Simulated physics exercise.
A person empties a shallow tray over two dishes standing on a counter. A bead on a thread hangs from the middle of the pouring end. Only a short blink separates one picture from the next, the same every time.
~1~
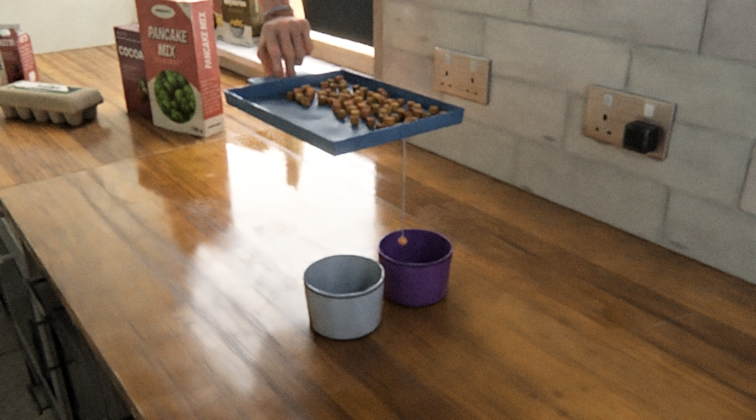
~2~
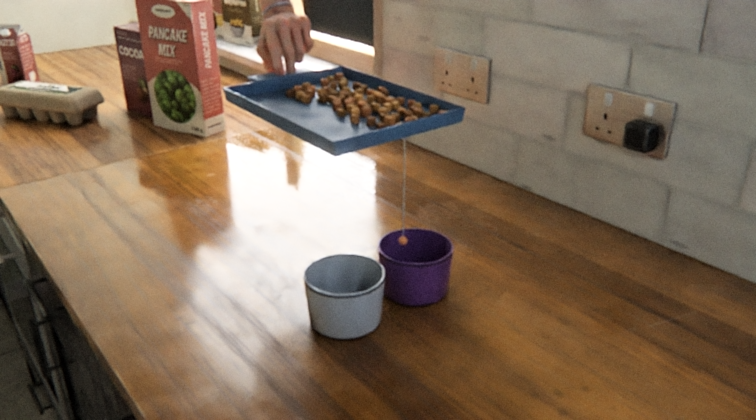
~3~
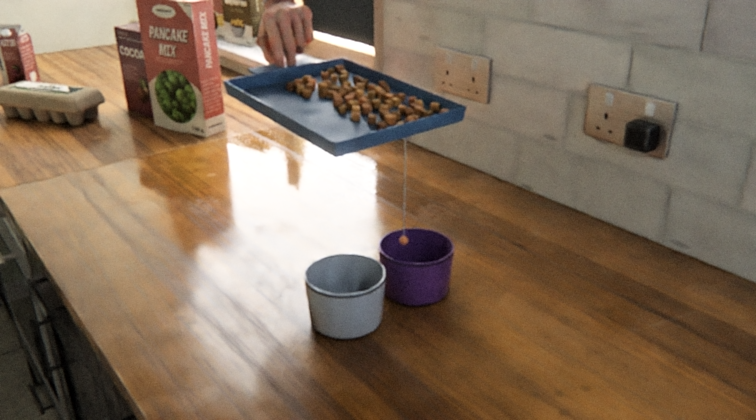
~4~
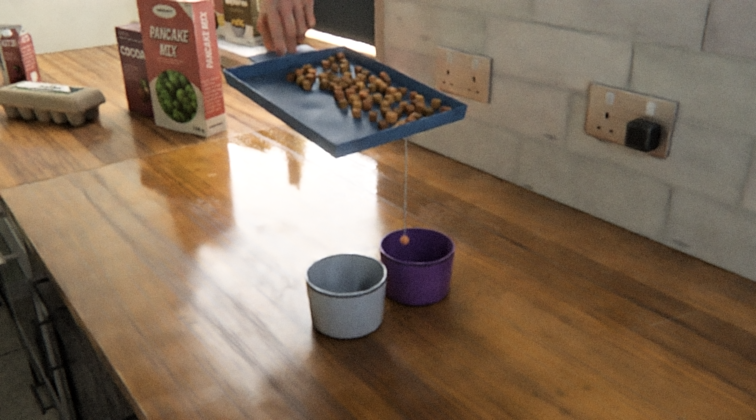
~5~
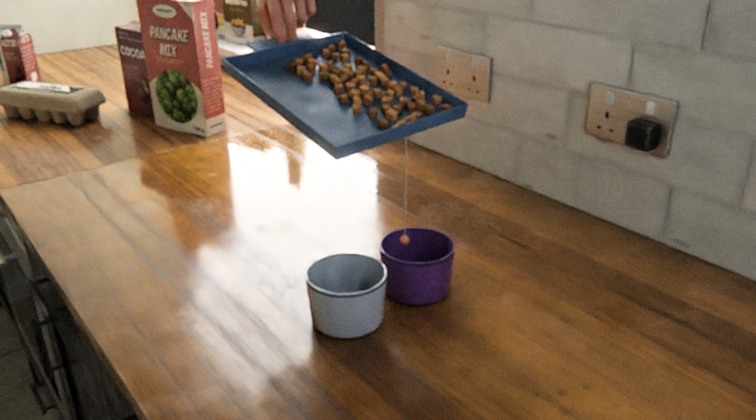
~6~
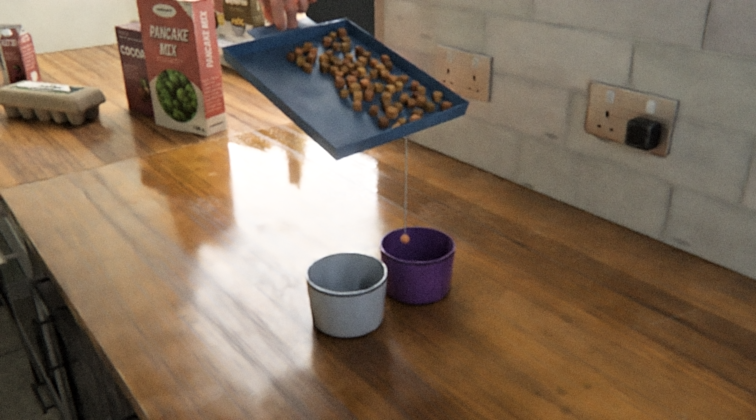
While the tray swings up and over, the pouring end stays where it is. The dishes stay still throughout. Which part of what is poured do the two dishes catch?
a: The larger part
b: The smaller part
(b) The smaller part.
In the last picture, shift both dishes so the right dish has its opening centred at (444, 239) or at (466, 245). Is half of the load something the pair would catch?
First try: A minority; second try: A minority.
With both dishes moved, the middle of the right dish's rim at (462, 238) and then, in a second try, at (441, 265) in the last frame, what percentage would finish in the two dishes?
First placement: 20 per cent; second placement: 60 per cent.
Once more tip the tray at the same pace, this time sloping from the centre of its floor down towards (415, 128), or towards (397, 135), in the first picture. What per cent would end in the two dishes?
You'd get 10 per cent the first time and 0 per cent the second time.
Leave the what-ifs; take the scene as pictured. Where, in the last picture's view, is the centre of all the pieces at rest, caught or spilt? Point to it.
Last view, resting centre - approx. (423, 351).
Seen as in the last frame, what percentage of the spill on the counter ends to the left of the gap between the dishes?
That comes to about 10 per cent of the pieces.
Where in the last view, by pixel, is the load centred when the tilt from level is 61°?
Close to (389, 112).
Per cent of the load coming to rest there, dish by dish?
In the left dish you'd find about 20 % of the load, and in the right dish about 0 %.
Shortly afterwards, tray tipped steeply; the whole lot on the tray.
Next, tray tipped past a quarter turn; all but a few on the tray; only a few in the left dish.
Some moments later, tray tipped past a quarter turn; near a quarter in the left dish; the bulk outside both.
In the end, tray tipped past a quarter turn; near a quarter in the left dish; none at all in the right dish; the bulk outside both.
